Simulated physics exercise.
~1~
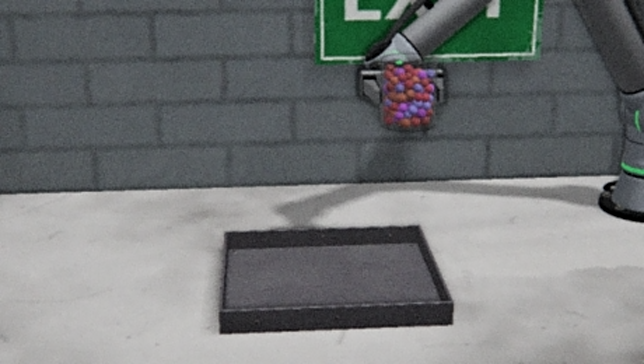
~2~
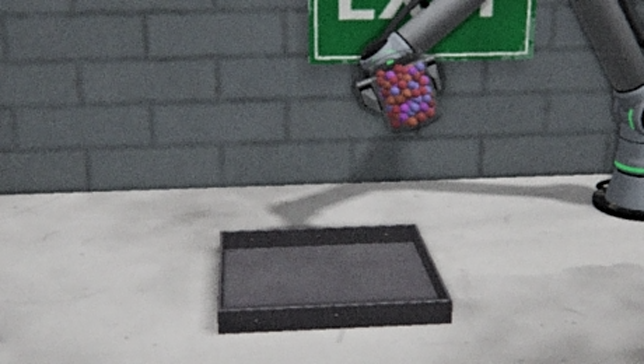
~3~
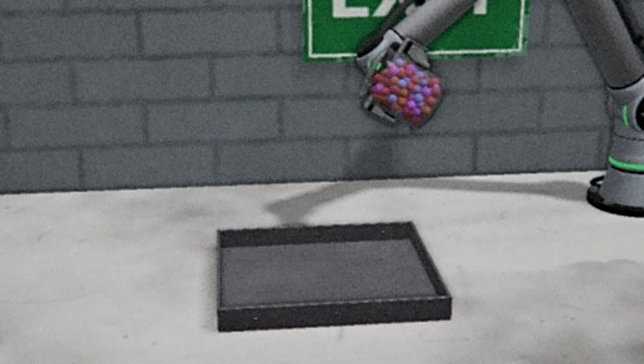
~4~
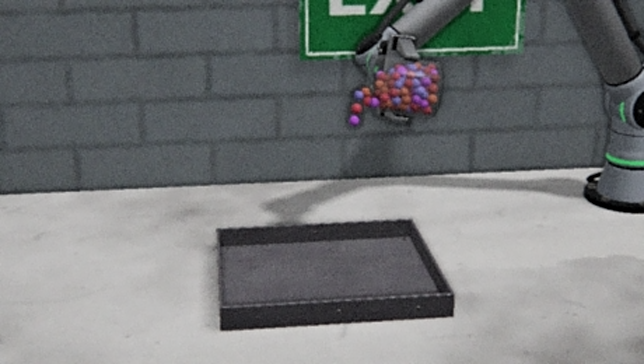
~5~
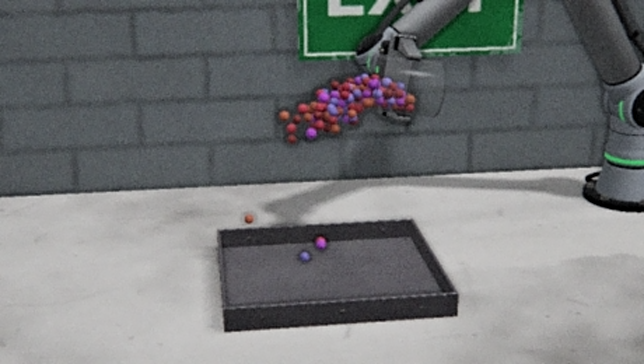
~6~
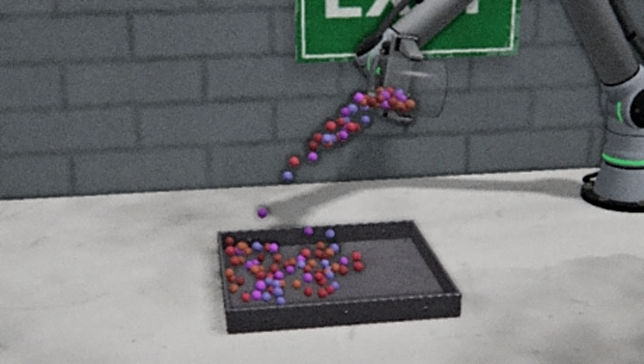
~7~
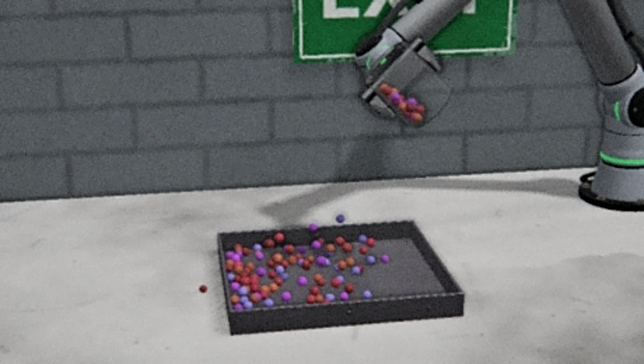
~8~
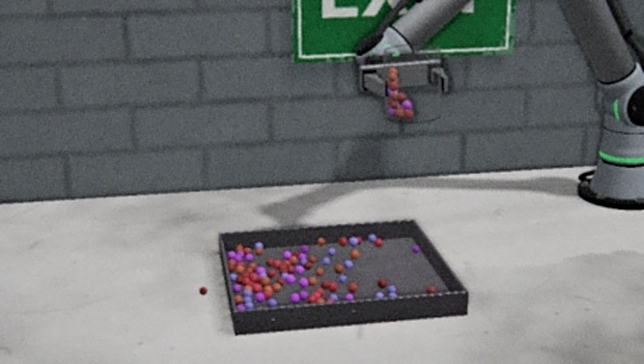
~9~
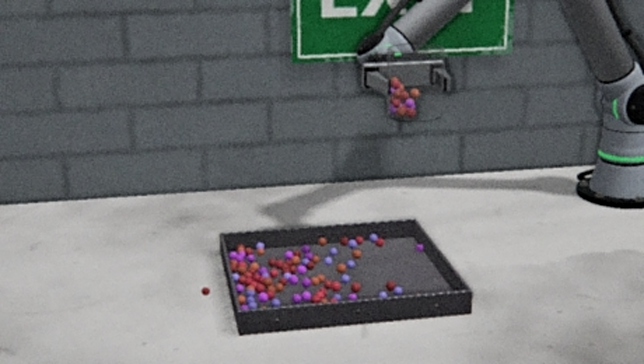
The video shows a robot arm tipping a clear cup of small red, orange, purple and blue balls, which pour leftward into a dark tray. The cup then turns upright with some balls left inside, most lying in the tray and one resting outside it.
